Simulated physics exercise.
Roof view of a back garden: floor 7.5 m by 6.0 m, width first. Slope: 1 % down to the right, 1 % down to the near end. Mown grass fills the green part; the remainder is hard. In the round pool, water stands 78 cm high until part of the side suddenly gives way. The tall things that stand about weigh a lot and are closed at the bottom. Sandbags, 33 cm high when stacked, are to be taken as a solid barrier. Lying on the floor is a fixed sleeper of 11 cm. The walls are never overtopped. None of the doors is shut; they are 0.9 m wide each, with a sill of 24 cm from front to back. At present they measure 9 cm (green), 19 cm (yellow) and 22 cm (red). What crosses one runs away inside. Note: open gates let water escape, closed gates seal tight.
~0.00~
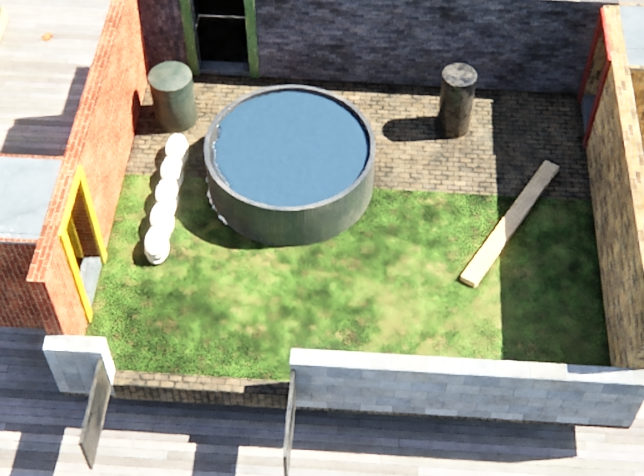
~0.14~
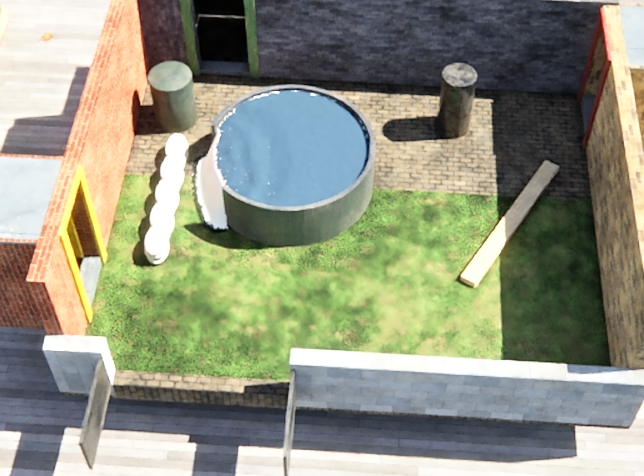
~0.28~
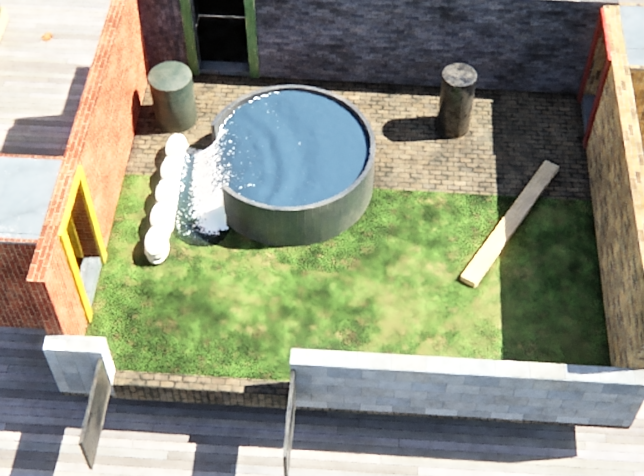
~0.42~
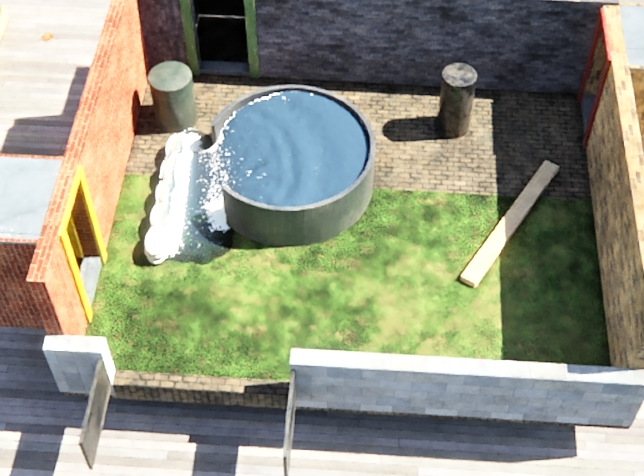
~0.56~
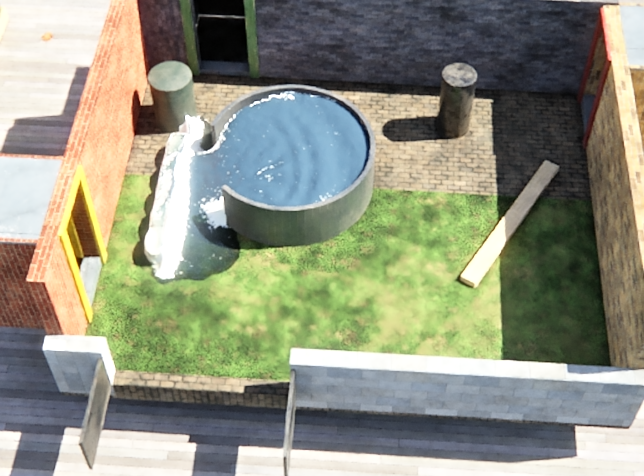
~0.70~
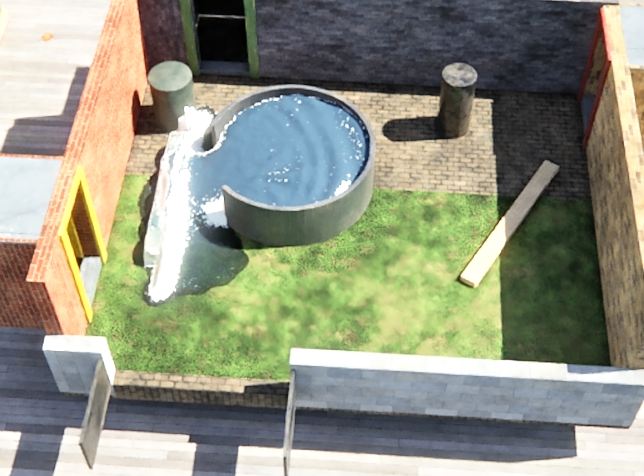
We see a walled garden with a round pool of still water; then water pours through a gap in its left side, meets a row of white rounded objects, and spreads along them over the grass toward the front.
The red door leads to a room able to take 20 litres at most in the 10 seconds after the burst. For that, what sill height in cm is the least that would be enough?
A sill of about 6 cm would just do.
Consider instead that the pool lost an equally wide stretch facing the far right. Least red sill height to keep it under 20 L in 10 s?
If so: Around 35 cm.
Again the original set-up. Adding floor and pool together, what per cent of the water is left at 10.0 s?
What remains is some 64 per cent of the water.
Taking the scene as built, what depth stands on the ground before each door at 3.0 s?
The green door has 18 cm, the yellow door 9 cm and the red door 0 cm.
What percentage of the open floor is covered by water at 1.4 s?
Some 30 in a hundred.
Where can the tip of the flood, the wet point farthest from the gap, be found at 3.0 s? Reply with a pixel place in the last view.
At about (480, 90).
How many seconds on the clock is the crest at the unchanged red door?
I'd guess close to 7.0 seconds.
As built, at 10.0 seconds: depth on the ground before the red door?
About 7.5 cm.
After 1.4 s water covers 30 % of the floor, deepest (58 cm) near (190, 185); it has not reached the red door.
After 3.0 s water covers 50 % of the floor, deepest (34 cm) near (188, 194); it has not reached the red door.
After 10.0 s water covers 95 % of the floor, deepest (12 cm) near (198, 203); 8 cm at the red door, 0 litres in over its 22 cm sill.
At the red door as built, the water arrived by 4.2 s and peaked near 10 cm at 7.2 s.
With a sill of 5.5 cm, 28 litres would have come in within the 10 s; with 7.5 cm, 8 litres. So under 20 litres takes about 6 cm.
